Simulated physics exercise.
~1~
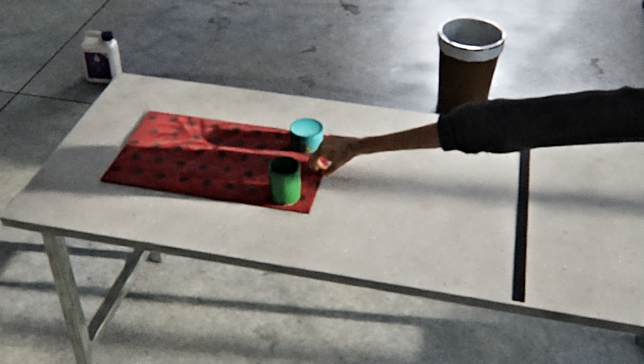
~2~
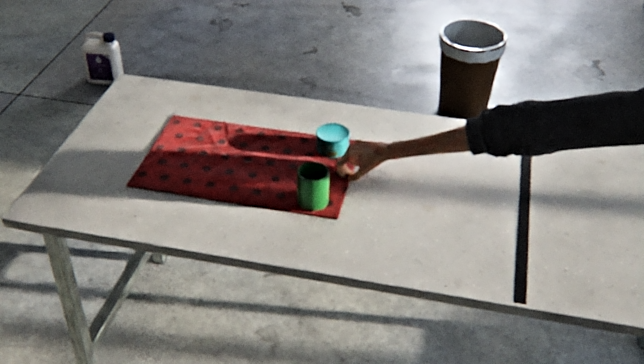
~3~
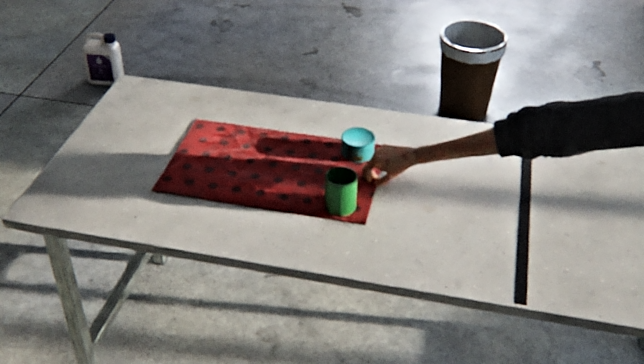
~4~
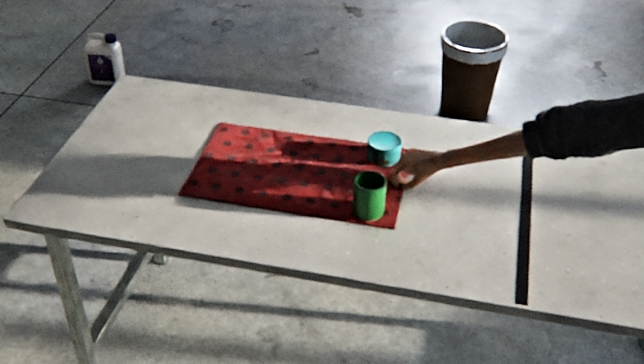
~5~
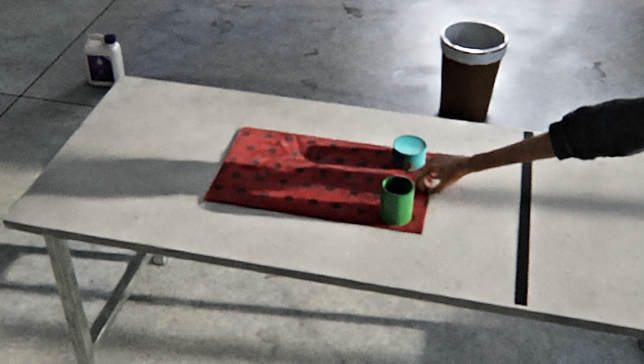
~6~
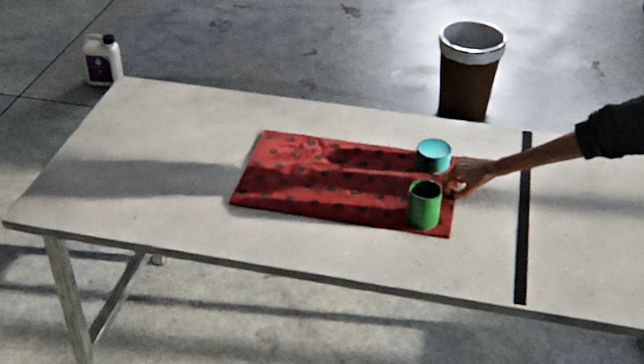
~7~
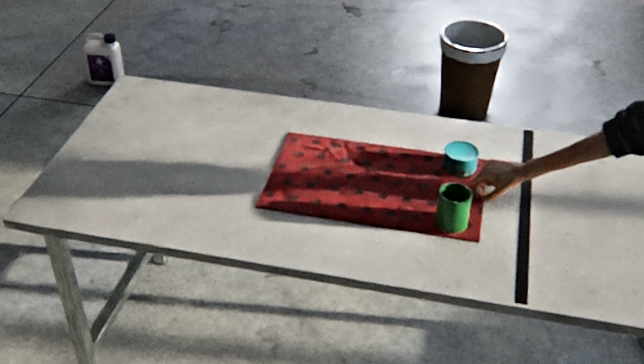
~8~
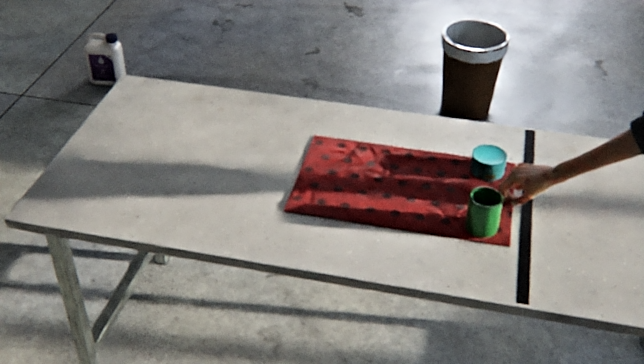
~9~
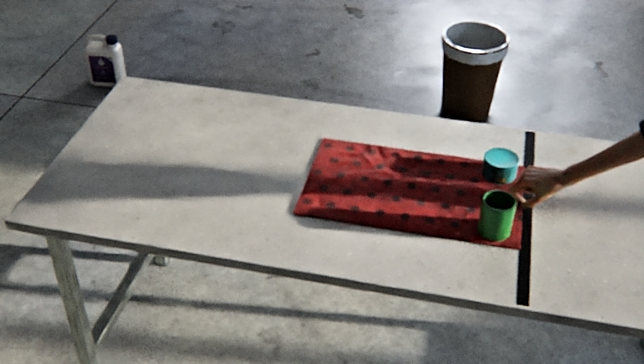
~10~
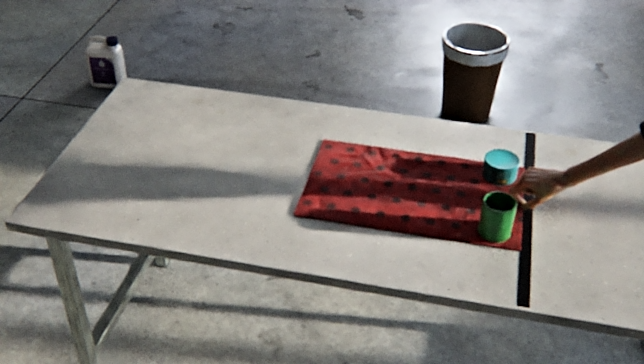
A hand dragged a red spotted cloth carrying a turquoise tub and a green mug to the right across a pale table, then stopped with its edge at the dark strip of tape, both containers still sitting upright on the cloth.
